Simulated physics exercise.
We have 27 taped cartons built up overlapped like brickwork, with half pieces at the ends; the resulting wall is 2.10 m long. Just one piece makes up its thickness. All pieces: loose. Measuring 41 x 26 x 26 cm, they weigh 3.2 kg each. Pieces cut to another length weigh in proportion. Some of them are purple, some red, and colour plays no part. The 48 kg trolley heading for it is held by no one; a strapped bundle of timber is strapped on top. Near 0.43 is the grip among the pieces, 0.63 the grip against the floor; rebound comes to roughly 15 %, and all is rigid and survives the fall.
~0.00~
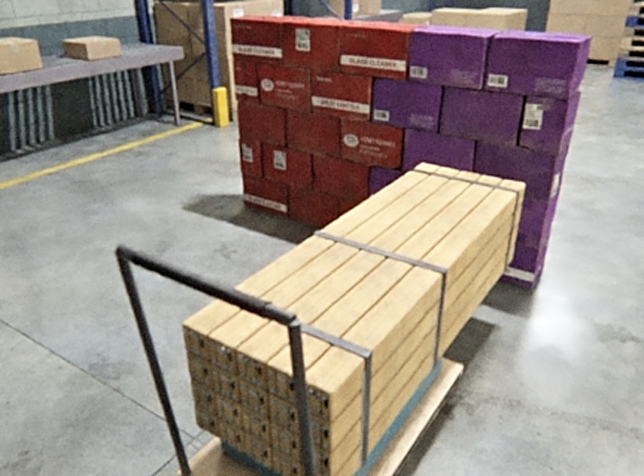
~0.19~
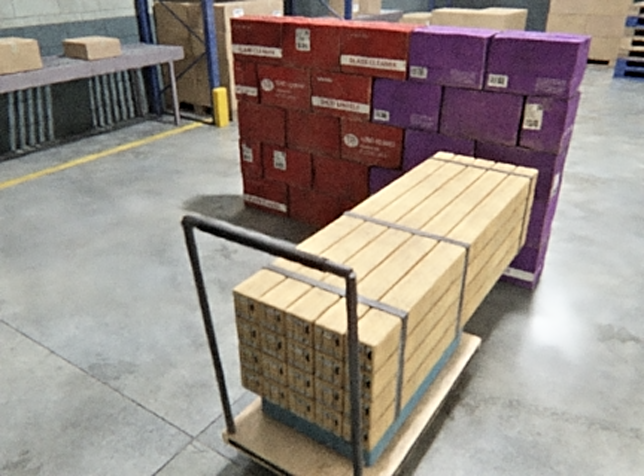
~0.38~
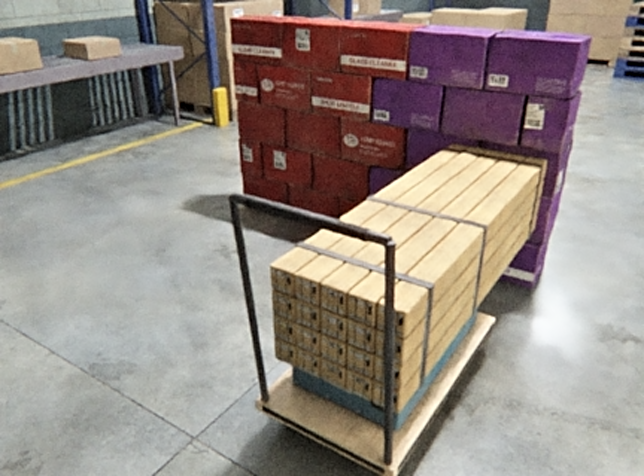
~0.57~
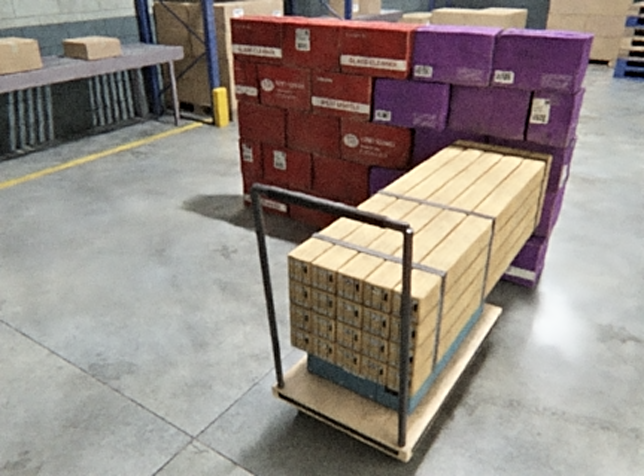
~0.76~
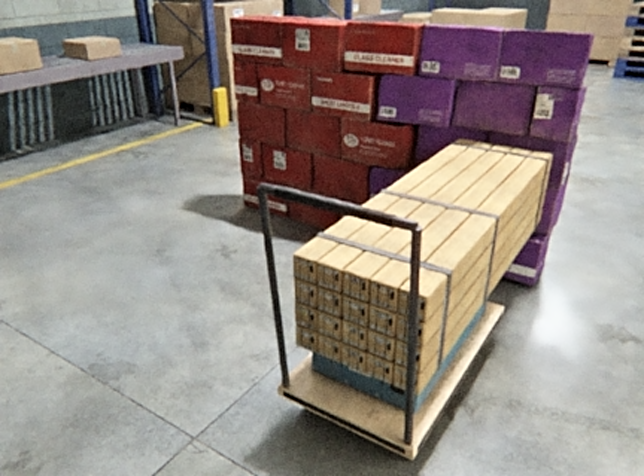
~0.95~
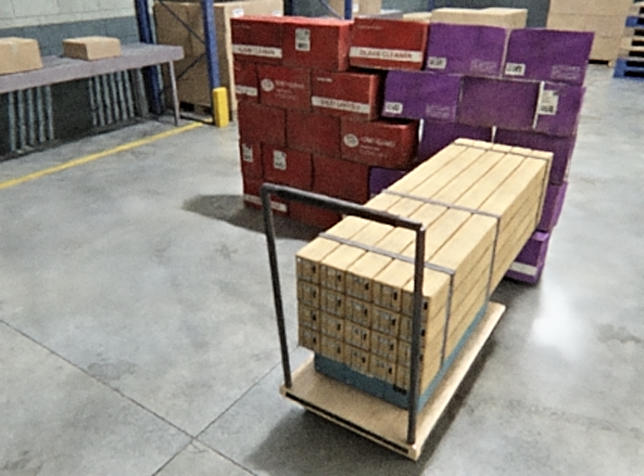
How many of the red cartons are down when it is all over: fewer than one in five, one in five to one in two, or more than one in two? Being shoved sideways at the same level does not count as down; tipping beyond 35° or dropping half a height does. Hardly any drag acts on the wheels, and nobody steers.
Fewer than one in five.
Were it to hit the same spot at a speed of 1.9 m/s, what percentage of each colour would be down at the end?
You'd end up with red at 10 per cent down and purple at 80 per cent.
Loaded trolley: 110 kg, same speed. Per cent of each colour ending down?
Share down - red: 10; purple: 80 (per cent).
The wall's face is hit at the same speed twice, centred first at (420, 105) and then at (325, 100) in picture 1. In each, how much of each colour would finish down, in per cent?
You'd get red at 30 followed by 80, and purple at 70 followed by 20 percent.
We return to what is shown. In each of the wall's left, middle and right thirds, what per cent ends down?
From the left: 0, then 30, then 80 percent.
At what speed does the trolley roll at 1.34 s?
I'd put it at roughly 0.0 m/s.
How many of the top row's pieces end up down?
3.
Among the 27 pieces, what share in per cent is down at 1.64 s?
35 percent by then.
After 1.34 s, load 16 cm past the wall's line, stopped; none of the 15 red cartons down (1 of 27 in all colours); top red carton unmoved; top purple carton 30° from how it stood.
After 1.64 s, load 16 cm past the wall's line, stopped; 1 of the 15 red cartons down (10 of 27 in all colours); top red carton unmoved; top purple carton 68° from how it stood, 55 cm lower.
In the end (2.3 s), load 16 cm past the wall's line, stopped; 1 of the 15 red cartons down (10 of 27 in all colours); top red carton unmoved; top purple carton on its side. That is 7 per cent. From the last view, middles, top red carton near (268, 39), top purple carton near (426, 158).
